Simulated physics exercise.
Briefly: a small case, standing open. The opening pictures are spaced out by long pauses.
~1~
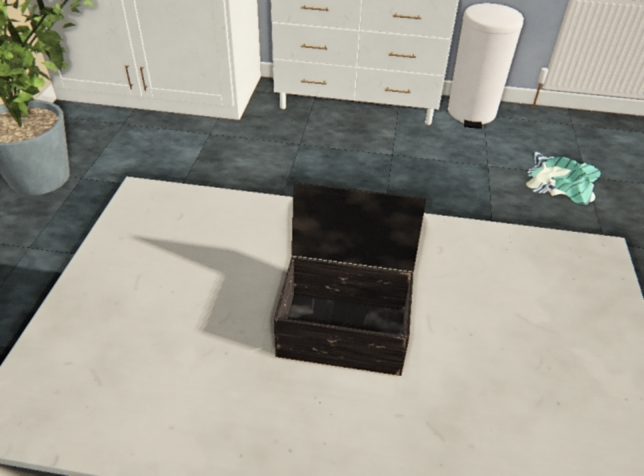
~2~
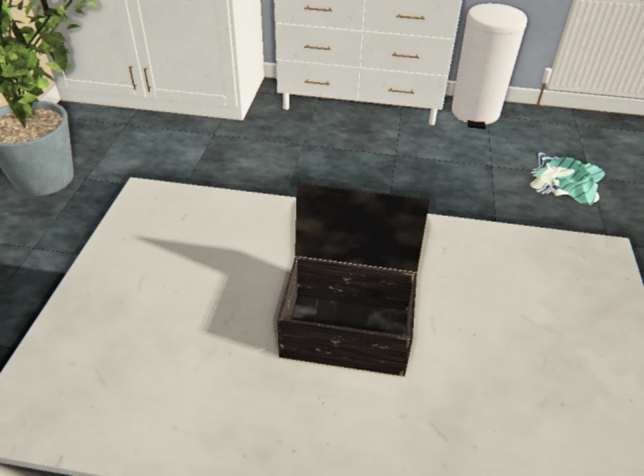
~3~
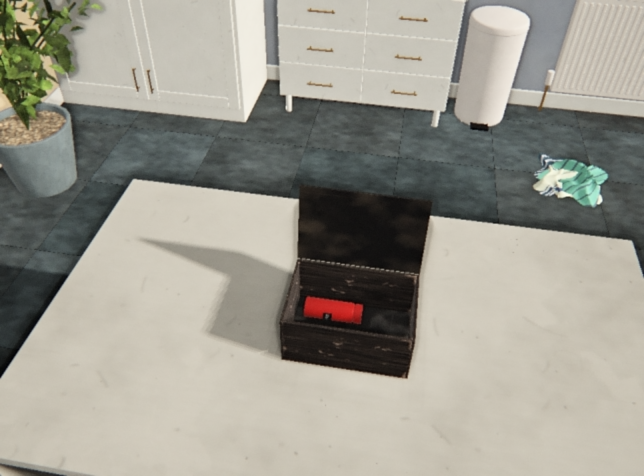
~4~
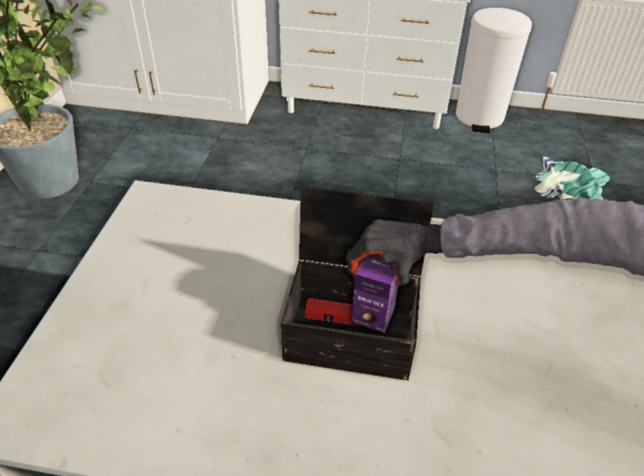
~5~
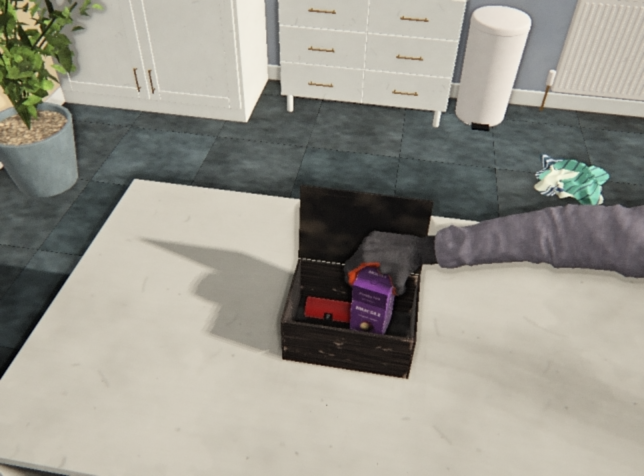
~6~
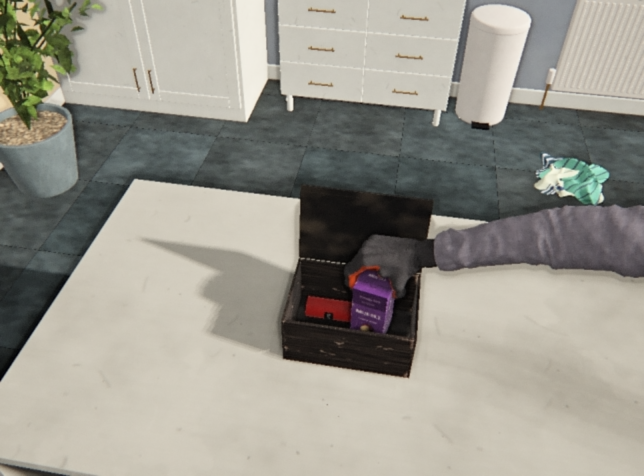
Gloved hand lowering a purple carton into an open dark case beside a red shaker that appeared there earlier.
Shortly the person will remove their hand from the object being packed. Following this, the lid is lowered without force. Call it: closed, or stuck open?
Stuck open.
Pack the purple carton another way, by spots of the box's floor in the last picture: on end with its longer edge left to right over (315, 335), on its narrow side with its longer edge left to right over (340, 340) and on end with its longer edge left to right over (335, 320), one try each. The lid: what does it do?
So: First go, the lid can't get down; second go, it gets all the way down; third go, it can't get down.
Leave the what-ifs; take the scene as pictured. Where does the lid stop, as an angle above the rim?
It stays some 20° above the rim.
Then, 0.80 s after the last picture, lid starting down; purple carton tipped 36° from how it was near (377, 317); red shaker rolled a little.
Then, 1.50 s after the last picture, lid 64° above the rim; purple carton tipped 36° from how it was near (377, 317); red shaker rolled a little.
Then, 1.90 s after the last picture, lid 38° above the rim; purple carton tipped 36° from how it was near (377, 317); red shaker rolled a little.
At rest, lid 20° above the rim; tipped over in the box, purple carton; red shaker in place. Seen from the same camera at the end, purple carton near (377, 317).
